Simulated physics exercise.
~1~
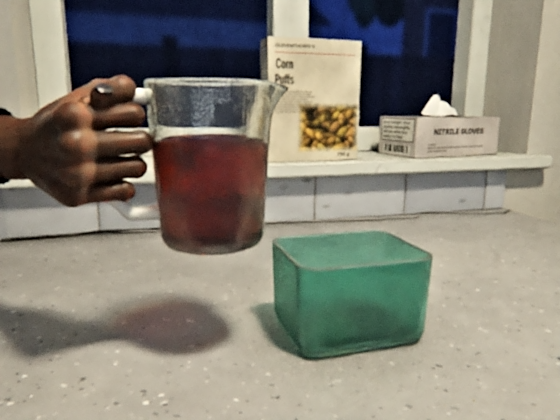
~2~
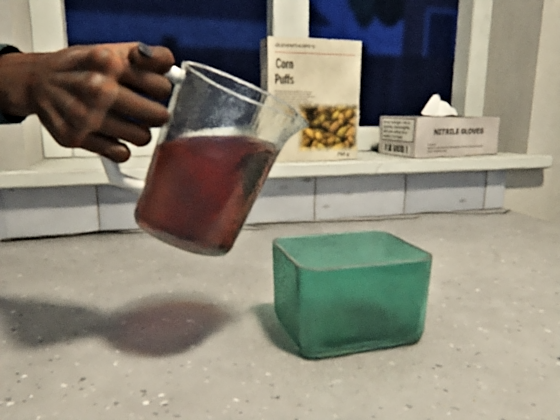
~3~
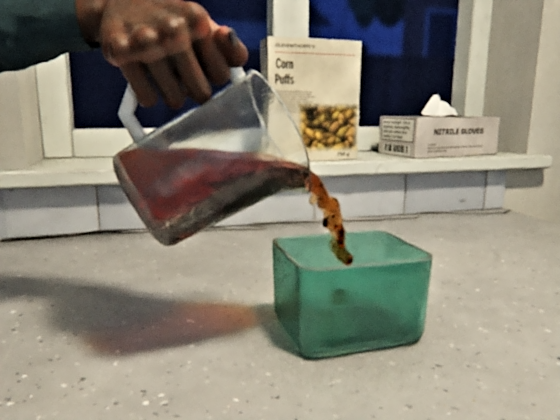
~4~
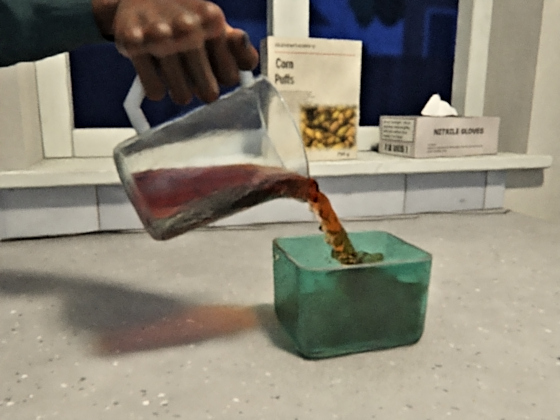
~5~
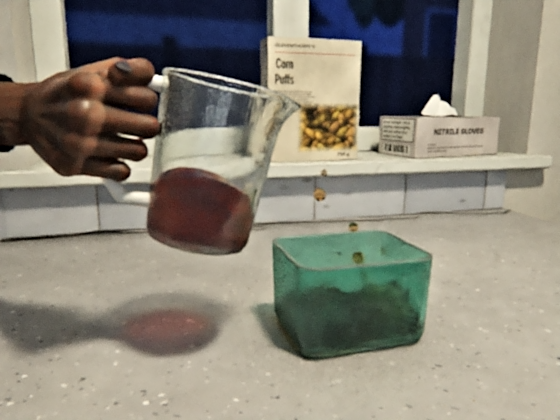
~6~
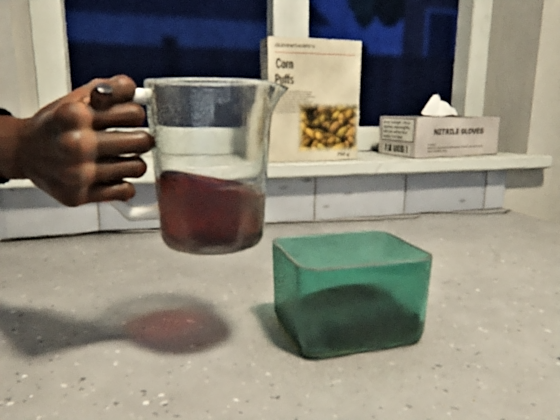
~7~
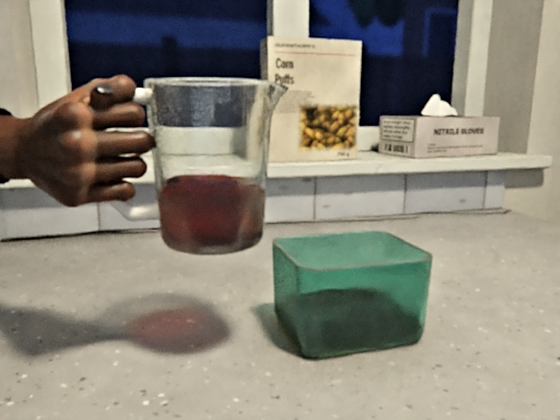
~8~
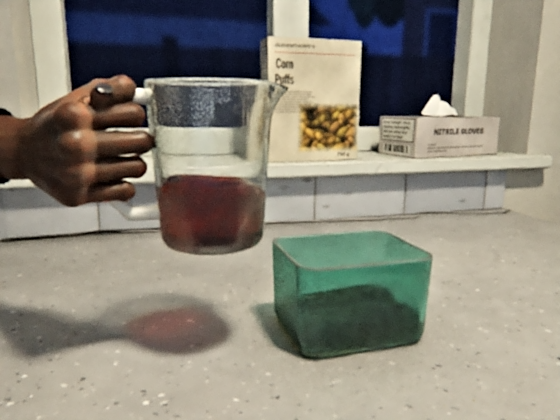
Hand tilting a glass jug rightward, pouring dark reddish tea into a green box, then levelling it with some tea left inside.
